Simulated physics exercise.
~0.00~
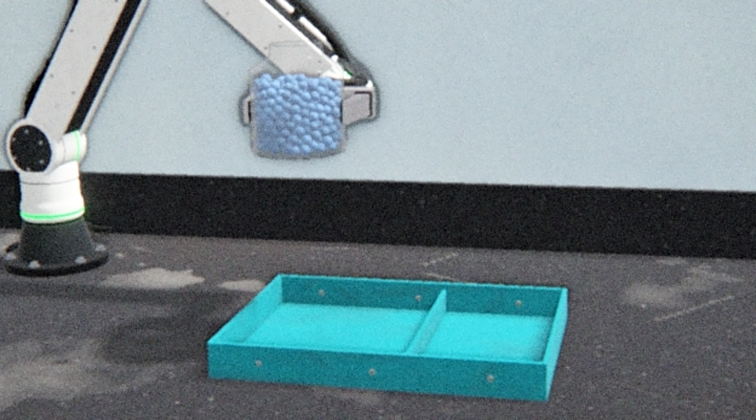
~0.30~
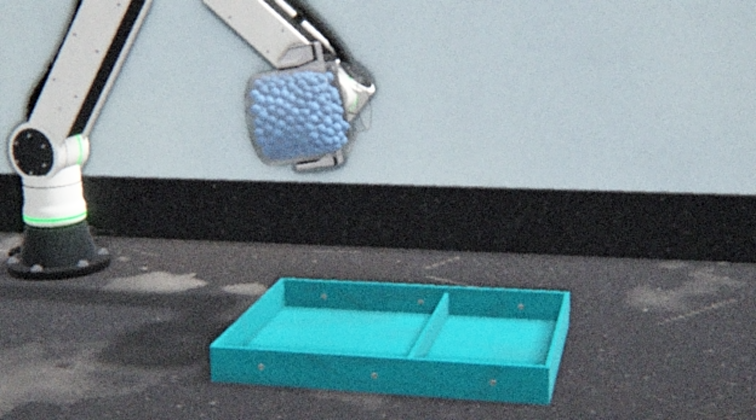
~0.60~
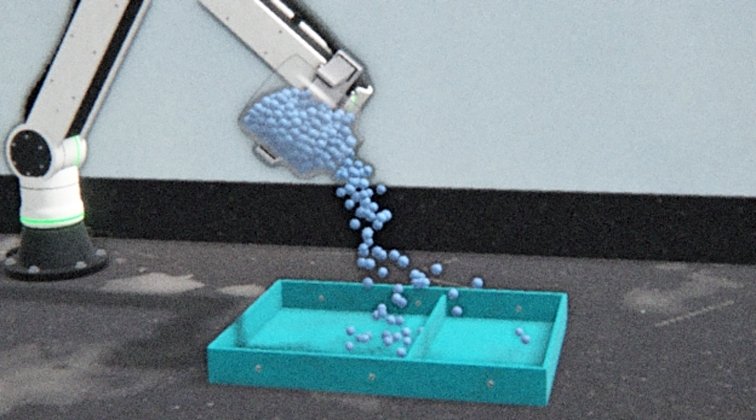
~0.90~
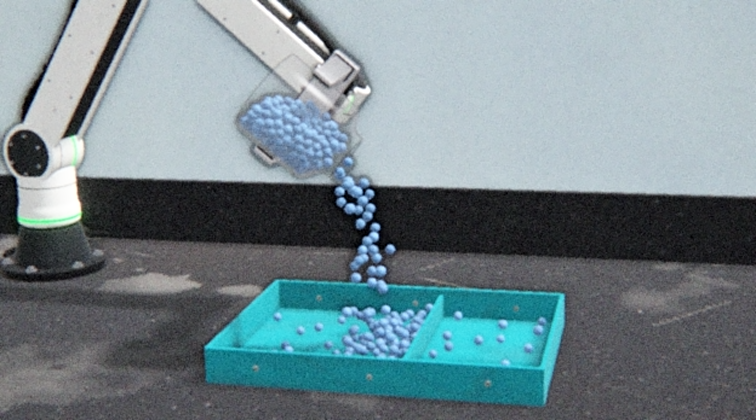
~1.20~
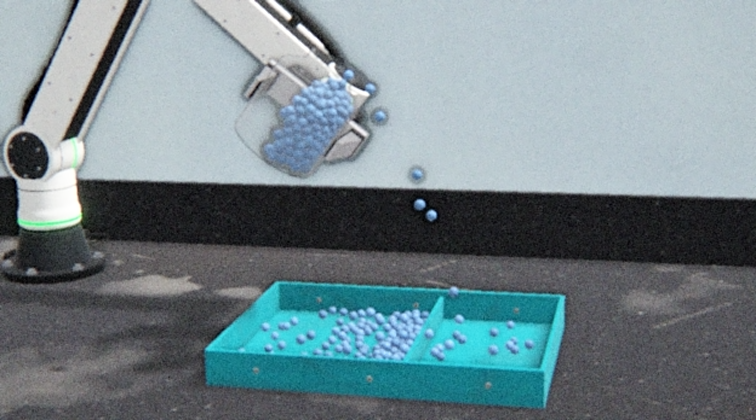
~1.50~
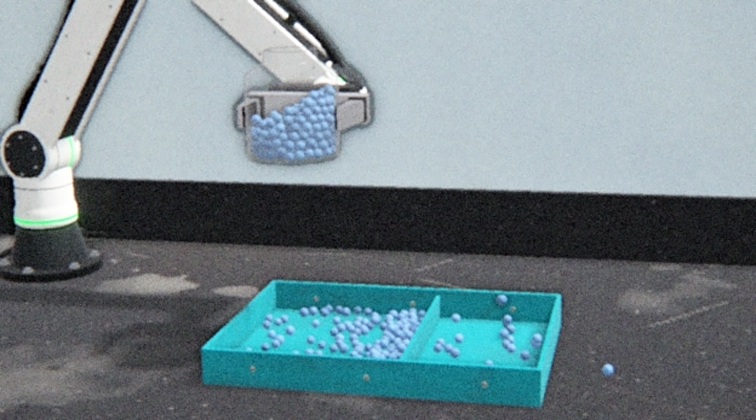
Above a divided teal tray on a dark floor, a robot arm tips a clear jar, pours some blue beads, and rights it, still holding many.
